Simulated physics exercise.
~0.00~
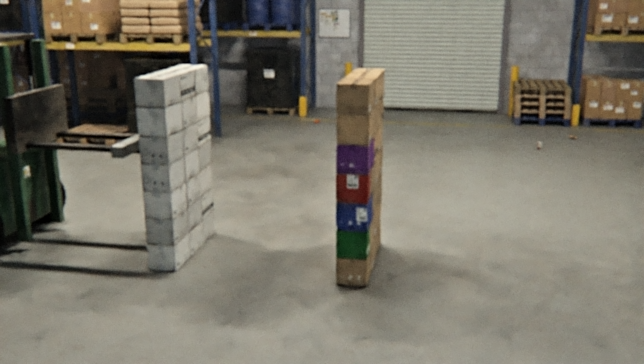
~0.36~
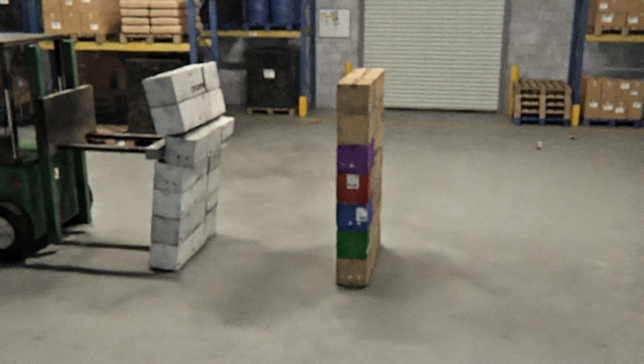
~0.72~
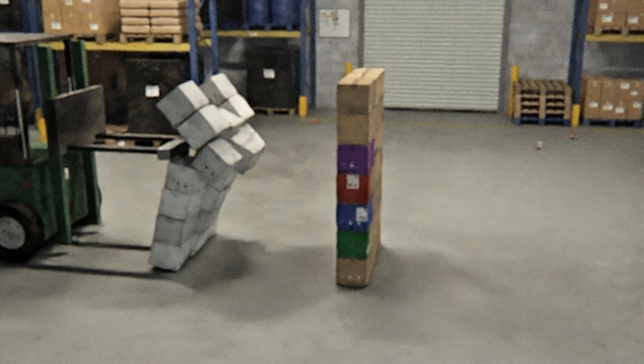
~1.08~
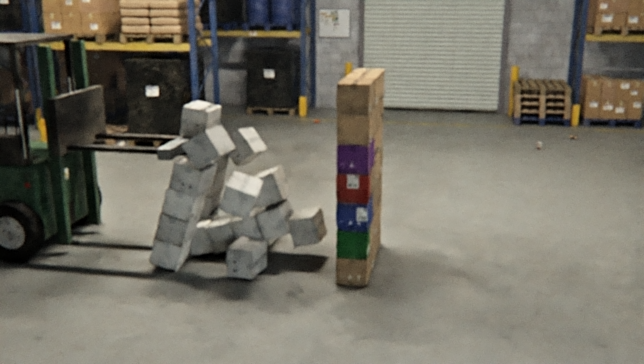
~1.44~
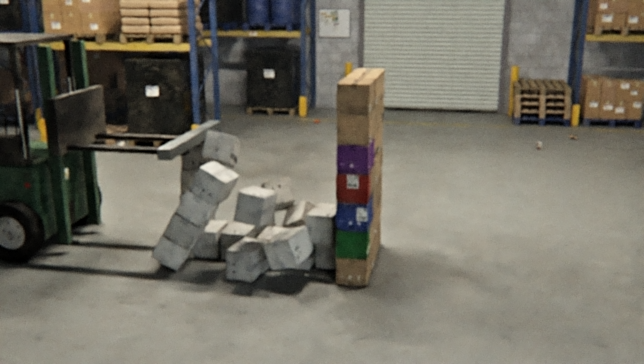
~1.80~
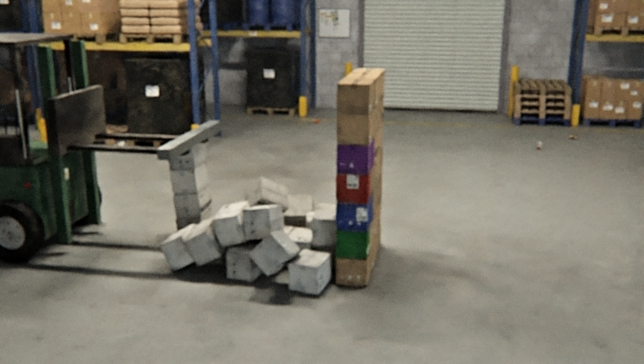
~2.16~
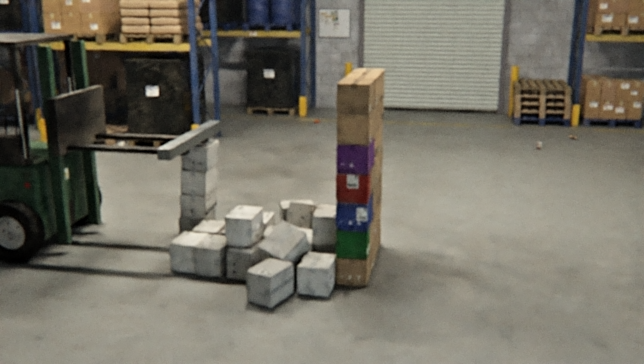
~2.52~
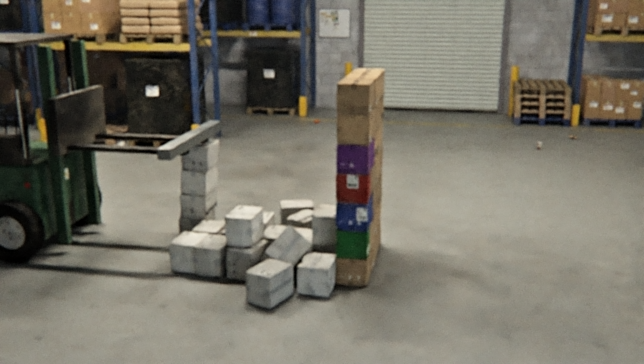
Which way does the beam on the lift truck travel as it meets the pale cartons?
The beam moves to the right, pushing into the pale stack before it comes to a stop.
A green lift truck at the left of a warehouse floor, seen from a fixed, slightly raised view, pushes a level grey beam rightward into a tall stack of pale cartons. Facing that stack, near the middle, stands a brown stack with purple, red, blue and green cartons in it. The upper pale cartons lean right, then break apart and tumble into the gap as the truck stops. More slide down and settle in a heap against the foot of the brown stack. One pale column stays up by the beam, and the brown stack still stands, its coloured cartons in place.
